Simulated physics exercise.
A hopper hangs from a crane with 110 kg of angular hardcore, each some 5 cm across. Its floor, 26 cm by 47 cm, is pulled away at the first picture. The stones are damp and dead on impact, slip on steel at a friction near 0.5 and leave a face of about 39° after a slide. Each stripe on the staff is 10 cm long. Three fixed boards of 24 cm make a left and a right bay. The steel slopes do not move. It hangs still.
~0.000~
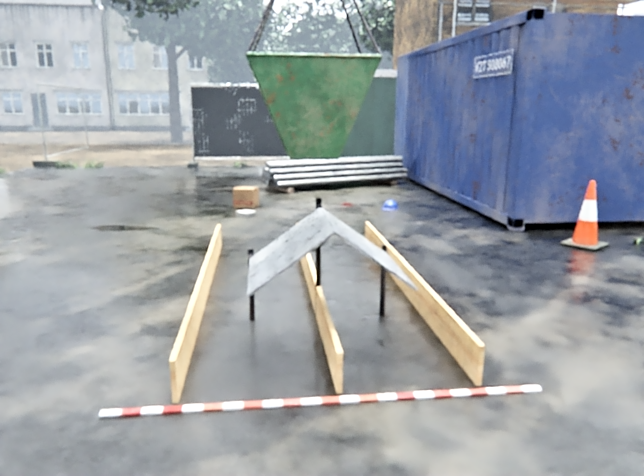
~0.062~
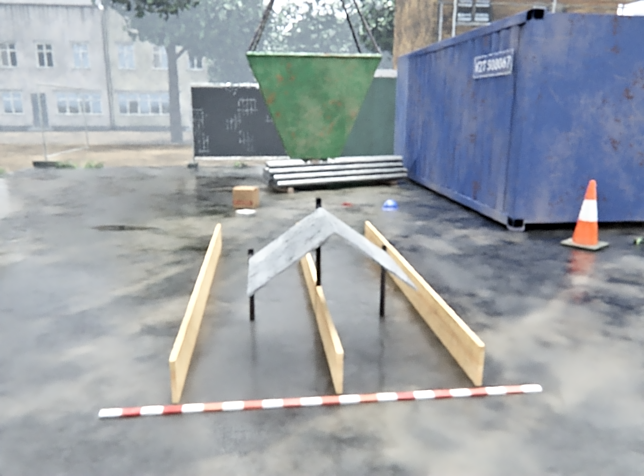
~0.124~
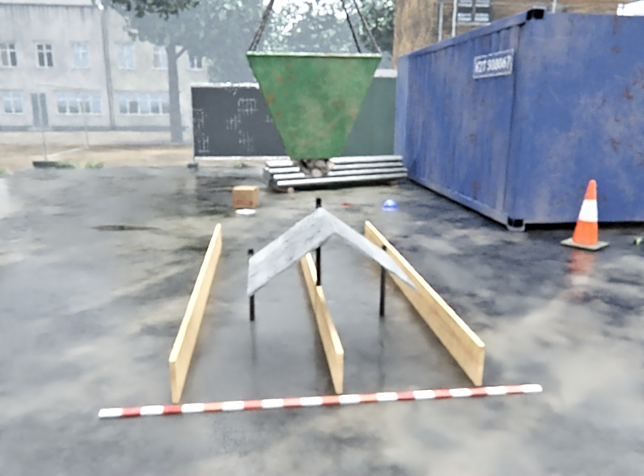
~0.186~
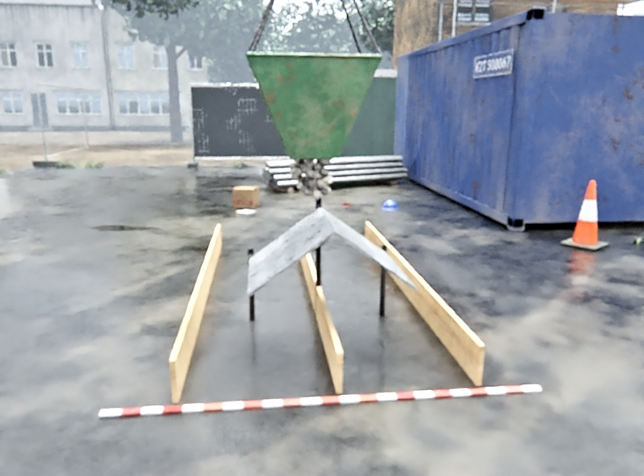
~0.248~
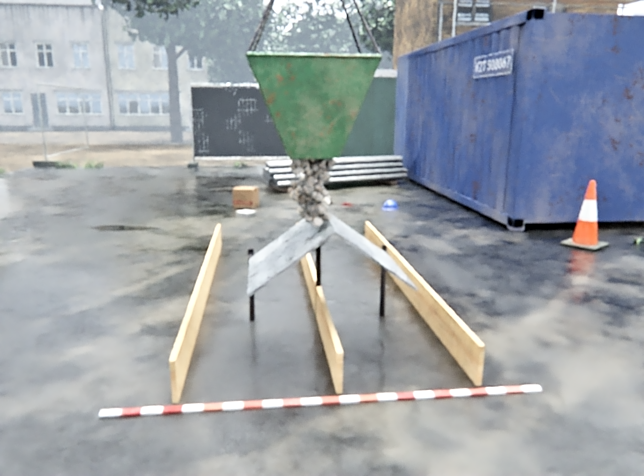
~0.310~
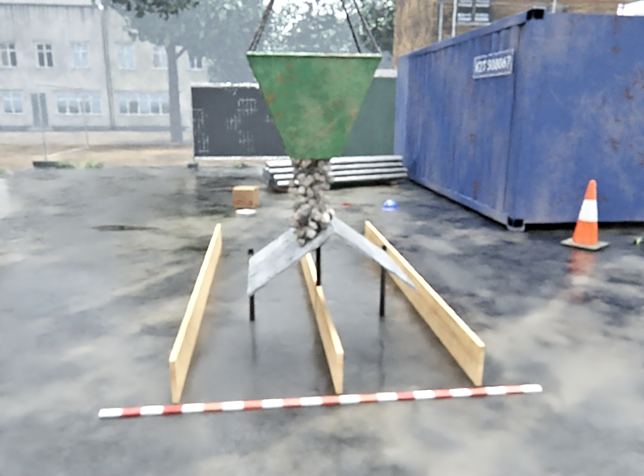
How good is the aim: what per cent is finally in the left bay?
Some 88 per cent of it.
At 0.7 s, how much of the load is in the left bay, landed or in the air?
Some 25 per cent.
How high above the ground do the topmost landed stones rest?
Some 28 cm high.
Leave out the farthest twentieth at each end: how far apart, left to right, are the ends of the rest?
Roughly 150 cm.
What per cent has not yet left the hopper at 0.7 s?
It holds some 25 per cent.
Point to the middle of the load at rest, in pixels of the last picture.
Their middle is at about (216, 342).
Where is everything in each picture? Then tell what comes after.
In the first picture, the outlet is at (315, 149); nothing has dropped yet.
In the second picture, the outlet is at (315, 149); 3 % is out.
In the third picture, outlet at (315, 149), the stream shows down to (313, 170); 91 % still inside.
In the fourth picture, outlet at (315, 149), the stream shows down to (314, 190); 87 % still inside.
In the fifth picture, outlet at (315, 149), the stream shows down to (314, 215); 81 % still inside.
In the sixth picture, outlet at (315, 149), the stream shows down to (298, 235); 74 % still inside.
After 0.7 s, 25 % in the hopper, 50 % on the steel, 25 % falling or lying in the left bay; the stones farthest right are at (379, 249).
After 1.1 s, 0 % in the hopper, 37 % on the steel, 1 % falling or lying left of the bays, 58 % falling or lying in the left bay, 4 % falling or lying in the right bay; the stones farthest right are at (439, 323).
After 1.7 s, 0 % in the hopper, 4 % falling or lying left of the bays, 88 % falling or lying in the left bay, 8 % falling or lying in the right bay; the stones farthest right are at (442, 336).
After 2.6 s, 0 % in the hopper, 4 % falling or lying left of the bays, 88 % falling or lying in the left bay, 8 % falling or lying in the right bay; the stones farthest right are at (444, 337).
After 4.5 s, 0 % in the hopper, 4 % left of the bays, 88 % in the left bay, 8 % in the right bay; the stones farthest right are at (444, 337).
